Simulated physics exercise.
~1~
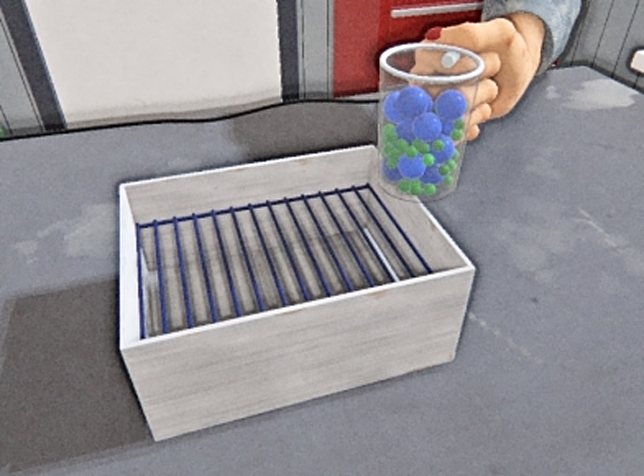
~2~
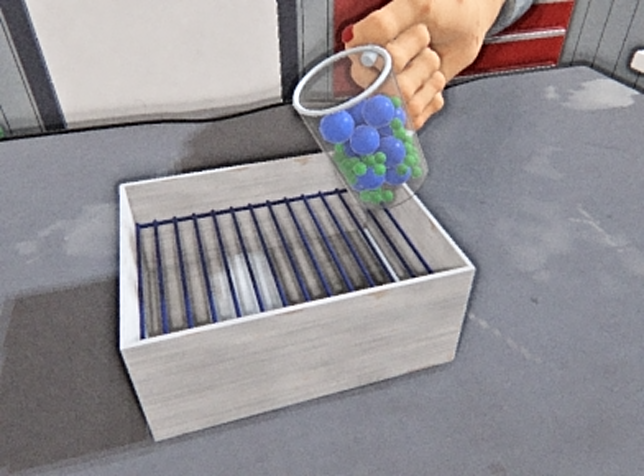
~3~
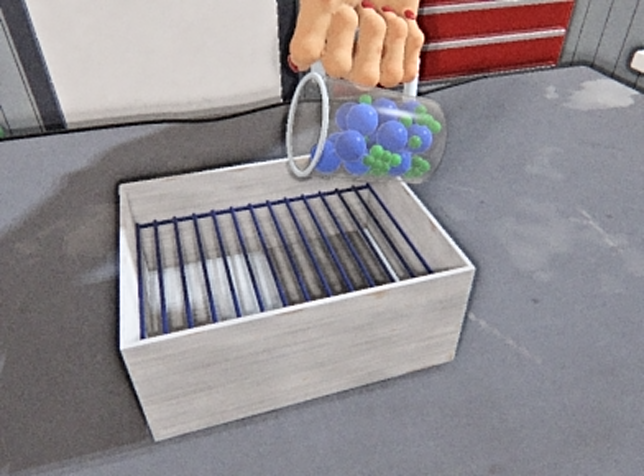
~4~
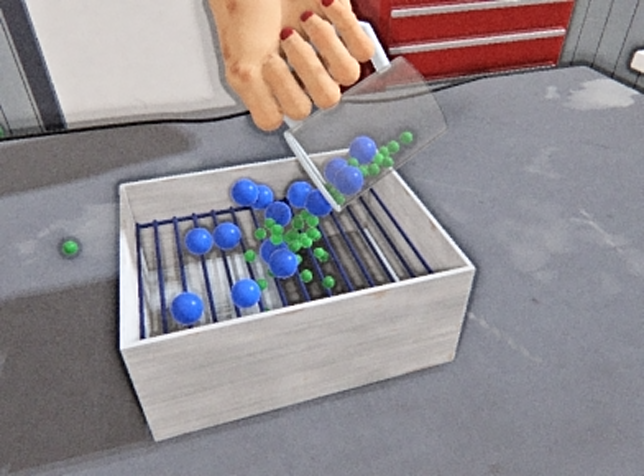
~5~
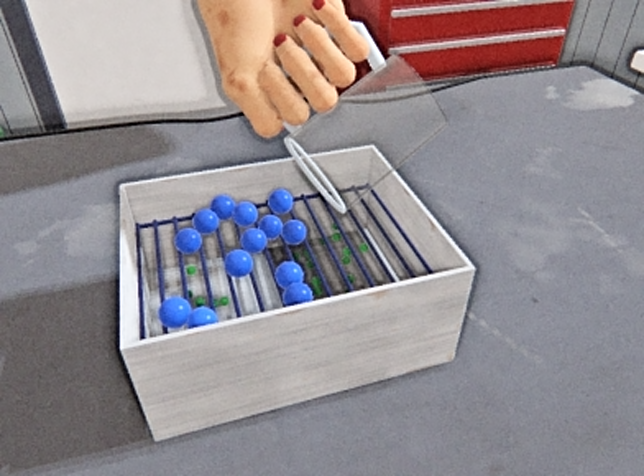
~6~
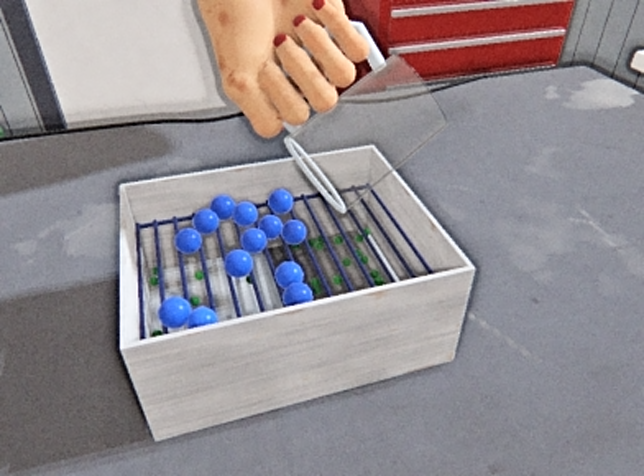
On a worn grey tabletop with red drawers behind it, seen from above at an angle by a still camera, an open pale wooden box holds a row of dark blue wires. A hand with red nails holds a clear cup of large blue balls and small green ones above the box's right side. The hand moves left and tips the cup onto its side, then further over. Blue and green balls spill onto the wires, and one green ball lands on the table at left. The cup empties, leaving the blue balls resting on the wires while the green ones drop through beneath.
